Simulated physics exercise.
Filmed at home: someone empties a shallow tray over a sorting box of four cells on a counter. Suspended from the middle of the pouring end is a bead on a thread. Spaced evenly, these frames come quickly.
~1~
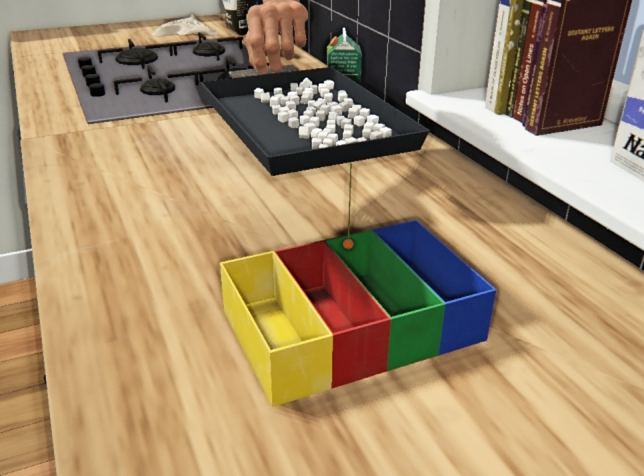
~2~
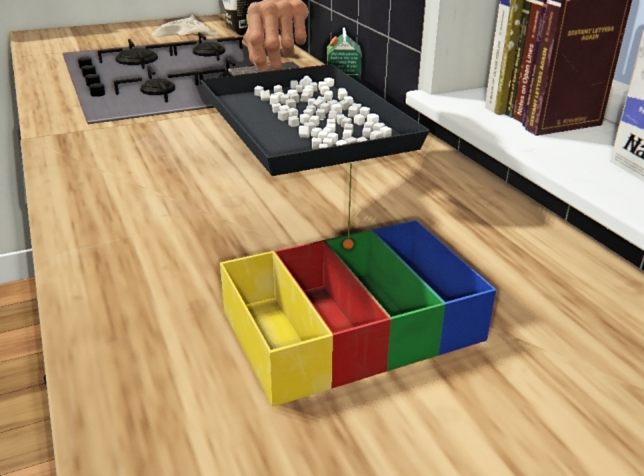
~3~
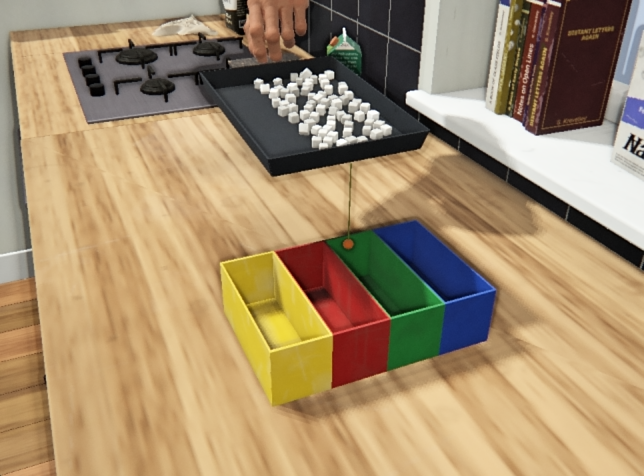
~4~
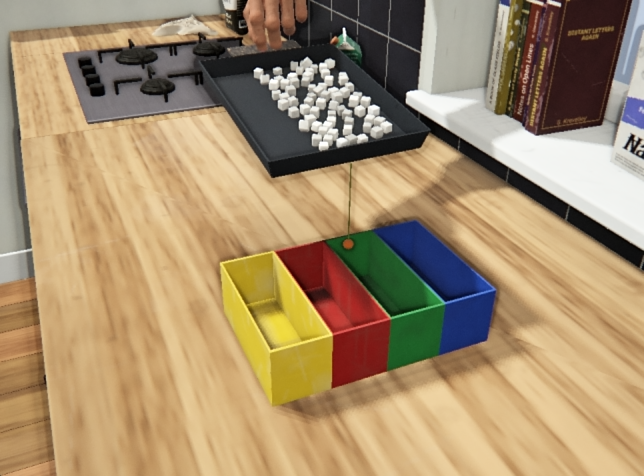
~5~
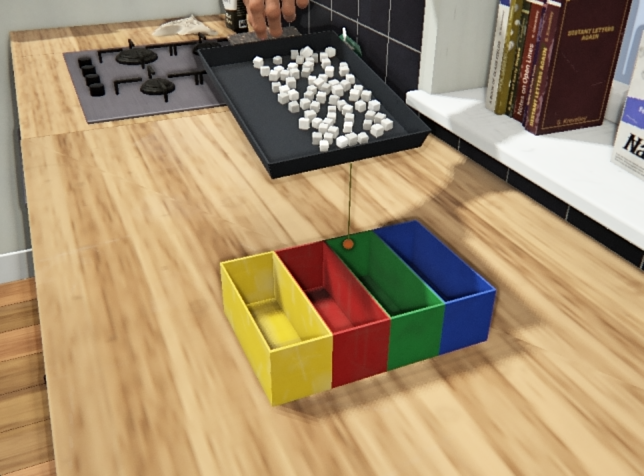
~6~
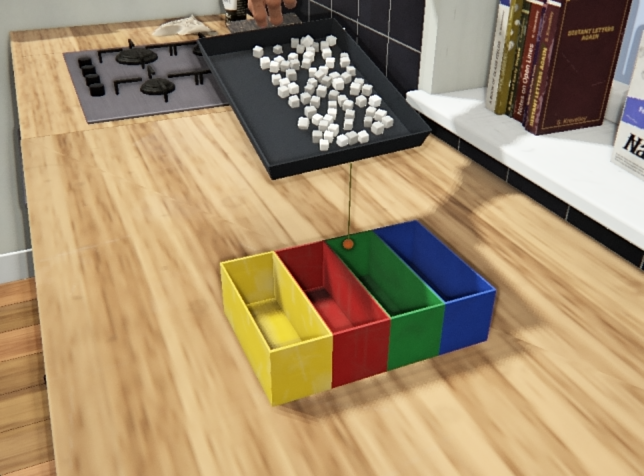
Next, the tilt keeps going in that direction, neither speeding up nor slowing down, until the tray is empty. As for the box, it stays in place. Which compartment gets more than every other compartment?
The red compartment gets the most.
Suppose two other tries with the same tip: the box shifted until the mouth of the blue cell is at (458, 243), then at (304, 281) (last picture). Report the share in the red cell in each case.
First position: Some 30 %; second position: Some 0 %.
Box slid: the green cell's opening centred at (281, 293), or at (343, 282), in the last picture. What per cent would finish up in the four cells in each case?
70 and 100 in a hundred, in turn.
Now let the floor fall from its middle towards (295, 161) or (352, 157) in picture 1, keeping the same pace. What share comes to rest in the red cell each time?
In turn, 40 percent and then 20 percent.
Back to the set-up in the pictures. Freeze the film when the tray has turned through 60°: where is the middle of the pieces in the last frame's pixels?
Around (335, 145).
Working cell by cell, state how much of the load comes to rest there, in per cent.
Yellow cell: Roughly 30; red cell: Roughly 40; green cell: Roughly 20; blue cell: Roughly 0.
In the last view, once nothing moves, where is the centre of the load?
Near (336, 343).
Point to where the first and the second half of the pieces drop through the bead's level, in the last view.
I'd put it at roughly (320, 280), and after that at roughly (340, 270).
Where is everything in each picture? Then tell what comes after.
Corners of the pouring end (272, 154) and (422, 129), level; middle of the load (325, 110), sugar cubes; bead on its thread (348, 244); yellow cell (302, 365); red cell (361, 348); green cell (416, 332); blue cell (467, 317), in the first frame.
Corners of the pouring end (272, 154) and (422, 129), level; middle of the load (325, 108), in the second frame.
Corners of the pouring end (272, 156) and (422, 129), tipped barely, lowest at the left corner; middle of the load (325, 103), in the third frame.
Corners of the pouring end (272, 158) and (423, 128), tipped a little, lowest at the left corner; middle of the load (326, 96), in the fourth frame.
Corners of the pouring end (272, 160) and (424, 128), tipped a little, lowest at the left corner; middle of the load (326, 89), in the fifth frame.
Corners of the pouring end (273, 162) and (424, 128), tipped clearly, lowest at the left corner; middle of the load (327, 82); yellow cell (302, 365); red cell (361, 348); green cell (416, 332); blue cell (467, 317), in the sixth frame.
Just after the last frame, tray tipped steeply; almost all on the tray; just a few in the red cell; about a tenth falling or outside the box.
A moment on, tray tipped right over; roughly two thirds on the tray; about a tenth in the yellow cell; about a tenth in the red cell; about a tenth in the green cell; about a tenth falling or outside the box.
Further on, tray tipped past a quarter turn; roughly a third in the red cell; roughly a quarter in the yellow cell; roughly a quarter in the green cell; just a few in the blue cell; about a tenth falling or outside the box.
When it is over, tray tipped past a quarter turn; roughly a third in the red cell; roughly a quarter in the yellow cell; roughly a quarter in the green cell; just a few in the blue cell; about a tenth outside the box.
